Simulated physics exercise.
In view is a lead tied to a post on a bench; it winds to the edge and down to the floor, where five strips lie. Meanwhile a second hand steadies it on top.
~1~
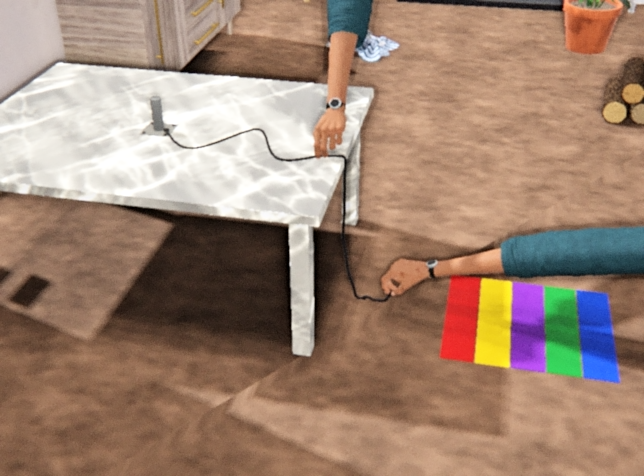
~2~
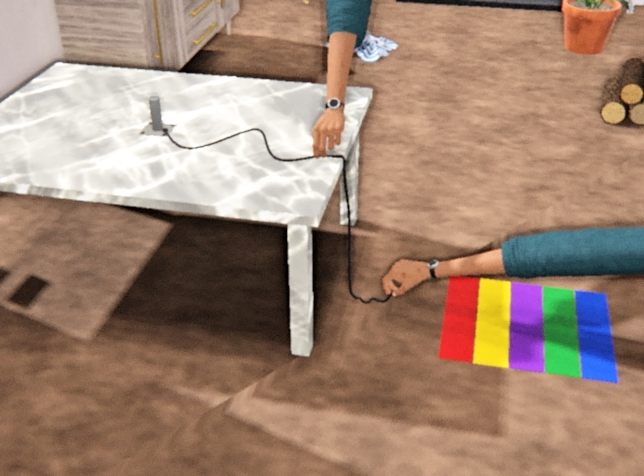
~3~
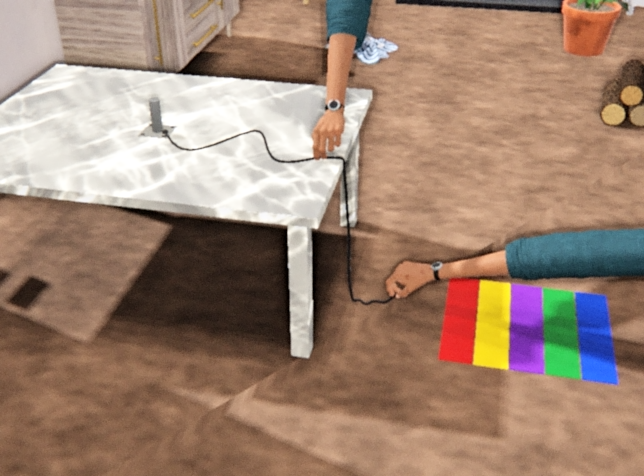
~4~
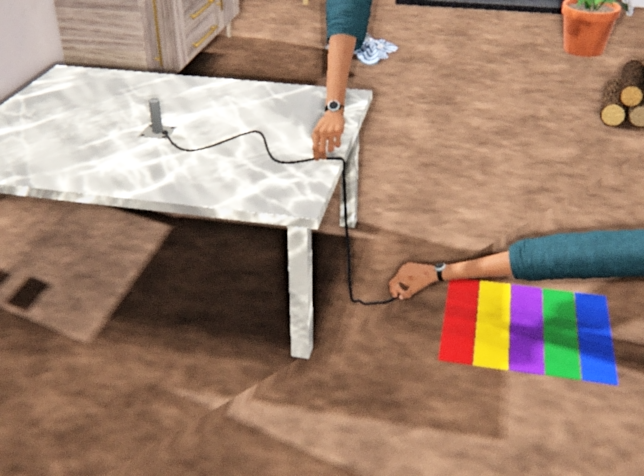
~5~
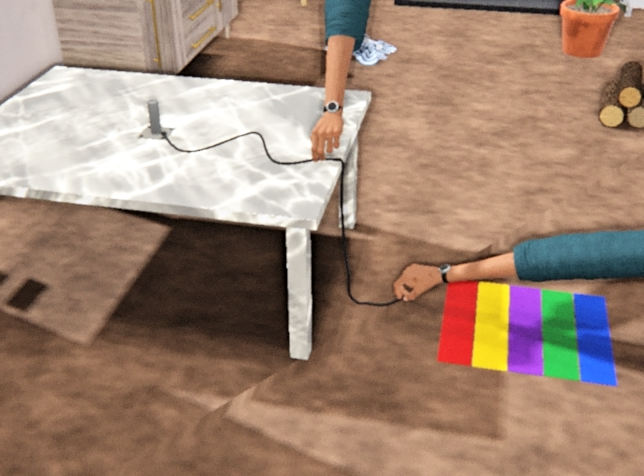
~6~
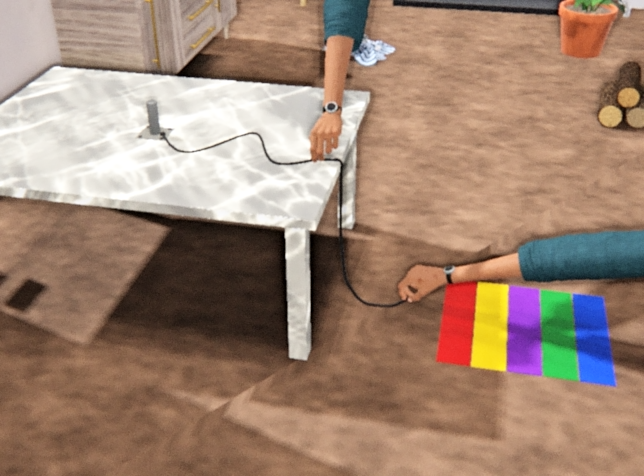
The clip opens on a dark cord running from a small post across a pale table, under one hand at the edge, and down to a second hand near five coloured strips on the floor. The lower hand draws the cord's end slightly right, toward the red strip, while the upper hand stays nearly still.
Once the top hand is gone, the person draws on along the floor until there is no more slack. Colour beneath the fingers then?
Blue.
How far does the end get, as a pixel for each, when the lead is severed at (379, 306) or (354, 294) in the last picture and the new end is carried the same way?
In order, around (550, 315) and (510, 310).
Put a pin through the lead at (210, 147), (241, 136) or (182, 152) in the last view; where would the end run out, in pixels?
Taking the tries in turn: (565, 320), (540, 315) and (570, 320).
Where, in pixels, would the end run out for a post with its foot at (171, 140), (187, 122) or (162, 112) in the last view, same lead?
In pixels, the answers are (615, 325), (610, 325) and (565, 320).
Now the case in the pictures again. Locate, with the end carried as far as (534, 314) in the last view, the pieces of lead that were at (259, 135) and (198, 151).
Near (291, 152) and (222, 142).
Early on, end near (534, 314); over purple.
Midway, end near (570, 319); over green.
At the end of the slack, end near (592, 321); over blue. The end stops over the blue strip.
